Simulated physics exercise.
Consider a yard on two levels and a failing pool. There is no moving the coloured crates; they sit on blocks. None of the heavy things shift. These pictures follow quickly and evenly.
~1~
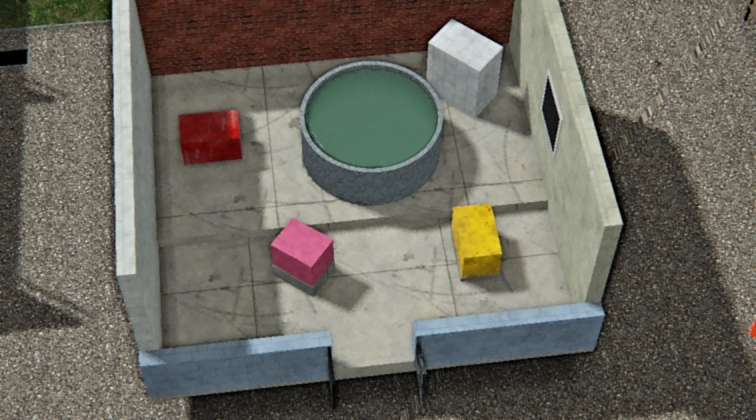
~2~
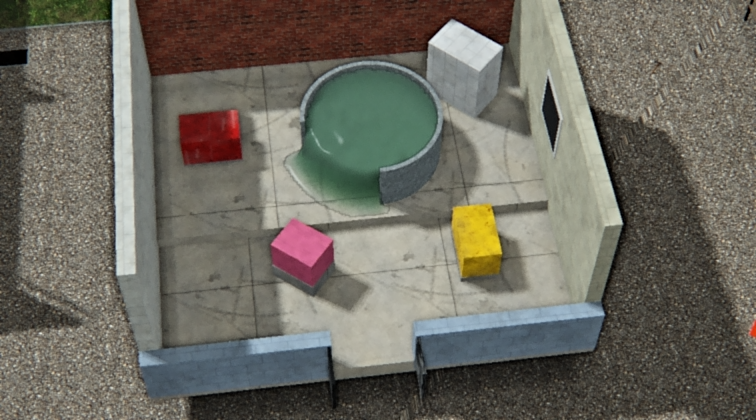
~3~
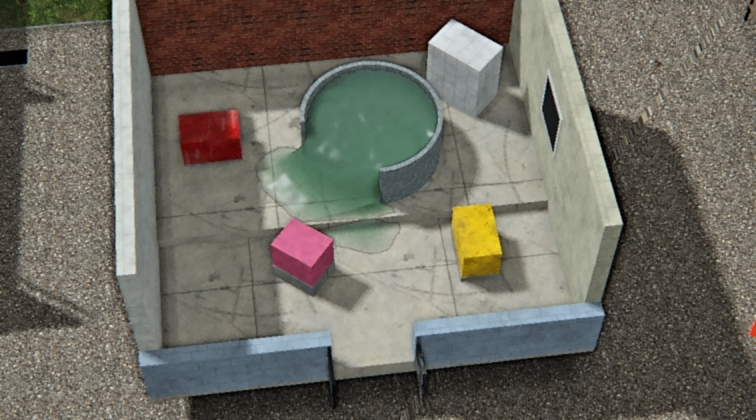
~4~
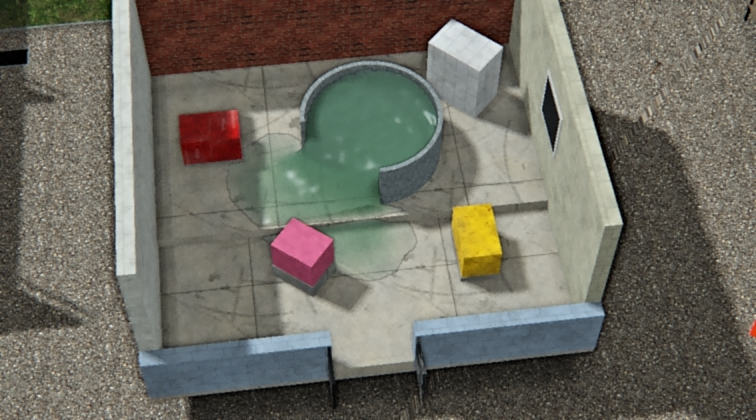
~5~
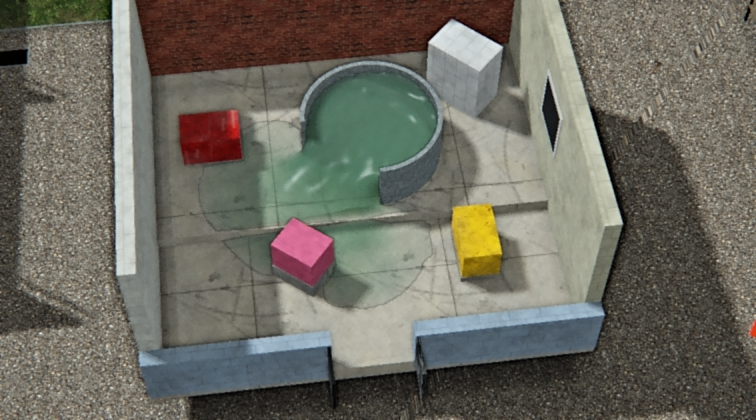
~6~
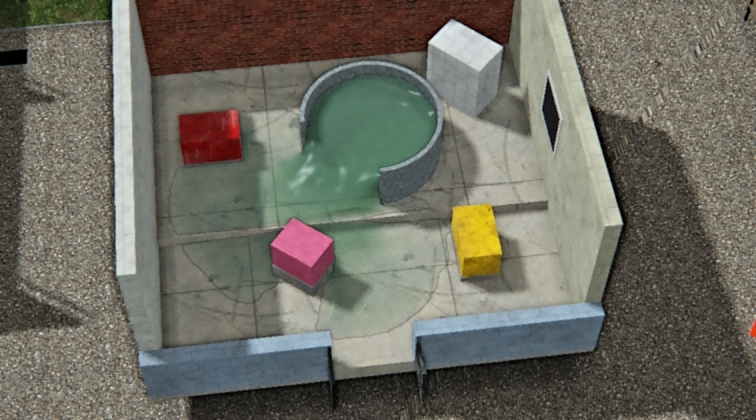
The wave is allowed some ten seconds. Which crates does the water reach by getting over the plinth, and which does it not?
The red crate is reached, the yellow crate is reached, the pink crate is reached.
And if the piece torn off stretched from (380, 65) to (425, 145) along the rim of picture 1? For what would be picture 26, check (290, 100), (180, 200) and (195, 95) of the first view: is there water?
Well, the first one's sodden, the second's left untouched, and the third's sodden.
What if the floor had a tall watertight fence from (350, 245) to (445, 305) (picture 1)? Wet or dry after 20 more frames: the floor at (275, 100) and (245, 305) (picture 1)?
In order, I'd call them bare and inundated.
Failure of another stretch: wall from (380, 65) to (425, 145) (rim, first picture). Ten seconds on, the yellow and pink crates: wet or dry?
The yellow crate is flooded, the pink crate is left dry.
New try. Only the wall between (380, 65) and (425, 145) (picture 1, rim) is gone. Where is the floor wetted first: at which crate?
First in line is the yellow crate.
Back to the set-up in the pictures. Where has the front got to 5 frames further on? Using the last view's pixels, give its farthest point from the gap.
The wet edge reaches furthest near (165, 374).
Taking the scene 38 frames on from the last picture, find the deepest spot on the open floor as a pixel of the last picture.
Close to (547, 210), I'd say.
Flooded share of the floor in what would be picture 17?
Estimate: Some 50 in a hundred.
A moment on, water covers 45 % of the floor; the red crate water round its plinth, the yellow crate water round its plinth, the pink crate water round its plinth.
Next, water covers 50 % of the floor; the red crate water round its plinth, the yellow crate water round its plinth, the pink crate water round its plinth.
Then, water covers 60 % of the floor; the red crate water round its plinth, the yellow crate water round its plinth, the pink crate water round its plinth.
Later, water covers 80 % of the floor; the red crate water round its plinth, the yellow crate water round its plinth, the pink crate water round its plinth.
In the end, water covers 90 % of the floor; the red crate was topped, the yellow crate was topped, the pink crate was topped.
